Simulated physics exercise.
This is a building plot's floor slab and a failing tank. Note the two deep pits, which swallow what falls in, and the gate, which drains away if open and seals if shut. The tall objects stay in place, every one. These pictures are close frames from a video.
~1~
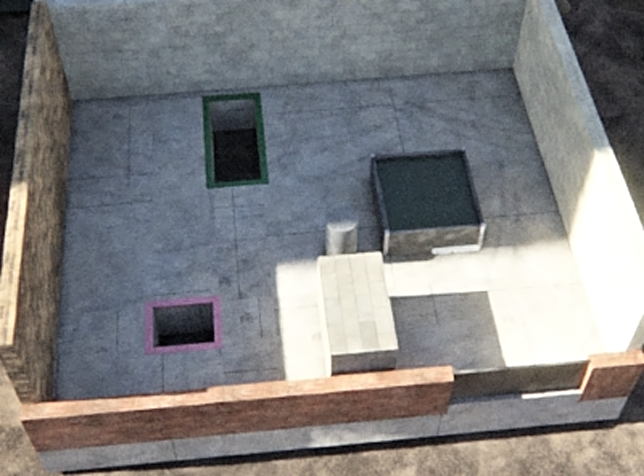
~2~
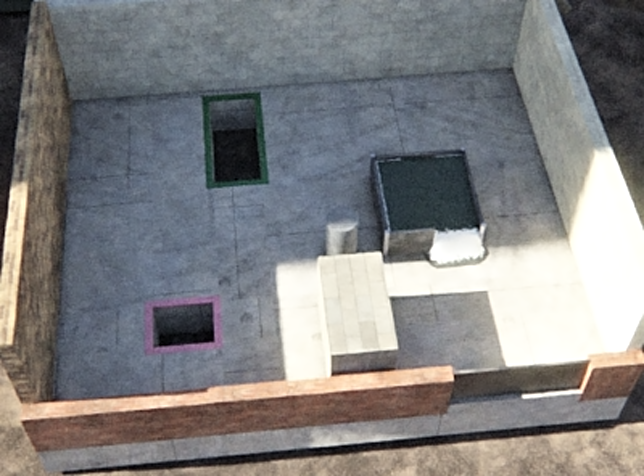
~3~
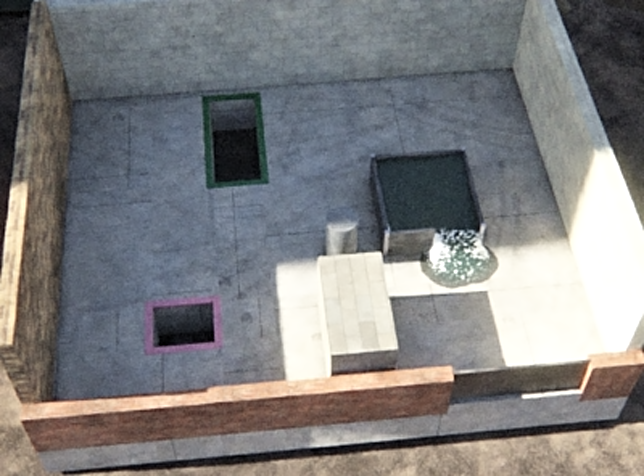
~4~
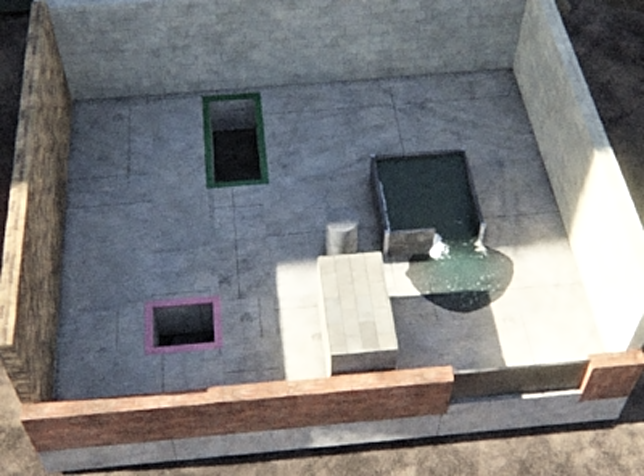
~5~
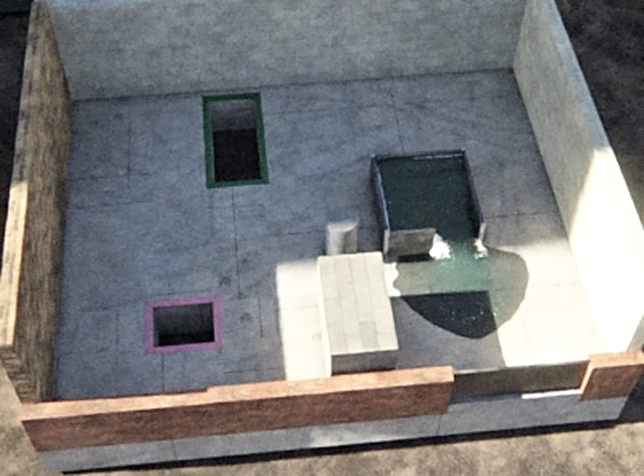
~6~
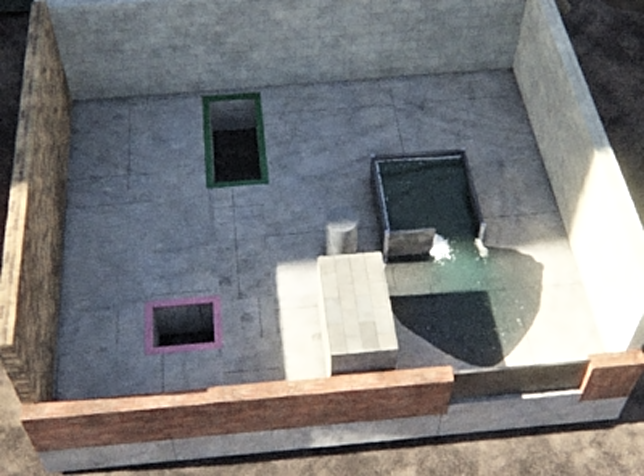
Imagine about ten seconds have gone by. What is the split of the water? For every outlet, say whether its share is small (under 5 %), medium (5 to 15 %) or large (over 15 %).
Result - gate: Small; green pit: Small; pink pit: Small.
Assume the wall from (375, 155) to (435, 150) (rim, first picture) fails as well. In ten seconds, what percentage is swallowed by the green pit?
Green: 40 %.
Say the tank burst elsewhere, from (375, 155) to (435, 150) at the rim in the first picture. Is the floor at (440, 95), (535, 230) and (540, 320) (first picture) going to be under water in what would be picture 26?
As listed: Wet, dry, free of water.
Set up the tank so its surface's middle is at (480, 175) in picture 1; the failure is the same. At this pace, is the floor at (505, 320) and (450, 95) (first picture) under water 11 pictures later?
Result, points in order: Inundated; unwetted.
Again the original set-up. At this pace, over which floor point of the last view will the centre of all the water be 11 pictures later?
It's close to (456, 273).
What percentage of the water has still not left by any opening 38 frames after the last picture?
Around 100 parts in a hundred.
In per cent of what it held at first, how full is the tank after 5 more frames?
68 percent or so.
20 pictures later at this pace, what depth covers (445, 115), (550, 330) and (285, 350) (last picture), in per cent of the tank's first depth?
About 0, 25 and 0 per cent.
A moment on, water covers 15 % of the floor; the gate 0 %, the green pit 0 %, the pink pit 0 %.
Next, water covers 15 % of the floor; the gate 0 %, the green pit 0 %, the pink pit 0 %.
Then, water covers 20 % of the floor; the gate 0 %, the green pit 0 %, the pink pit 0 %.
Later, water covers 30 % of the floor; the gate 0 %, the green pit 0 %, the pink pit 0 %.
In the end, water covers 40 % of the floor; the gate 0 %, the green pit 0 %, the pink pit 1 %.
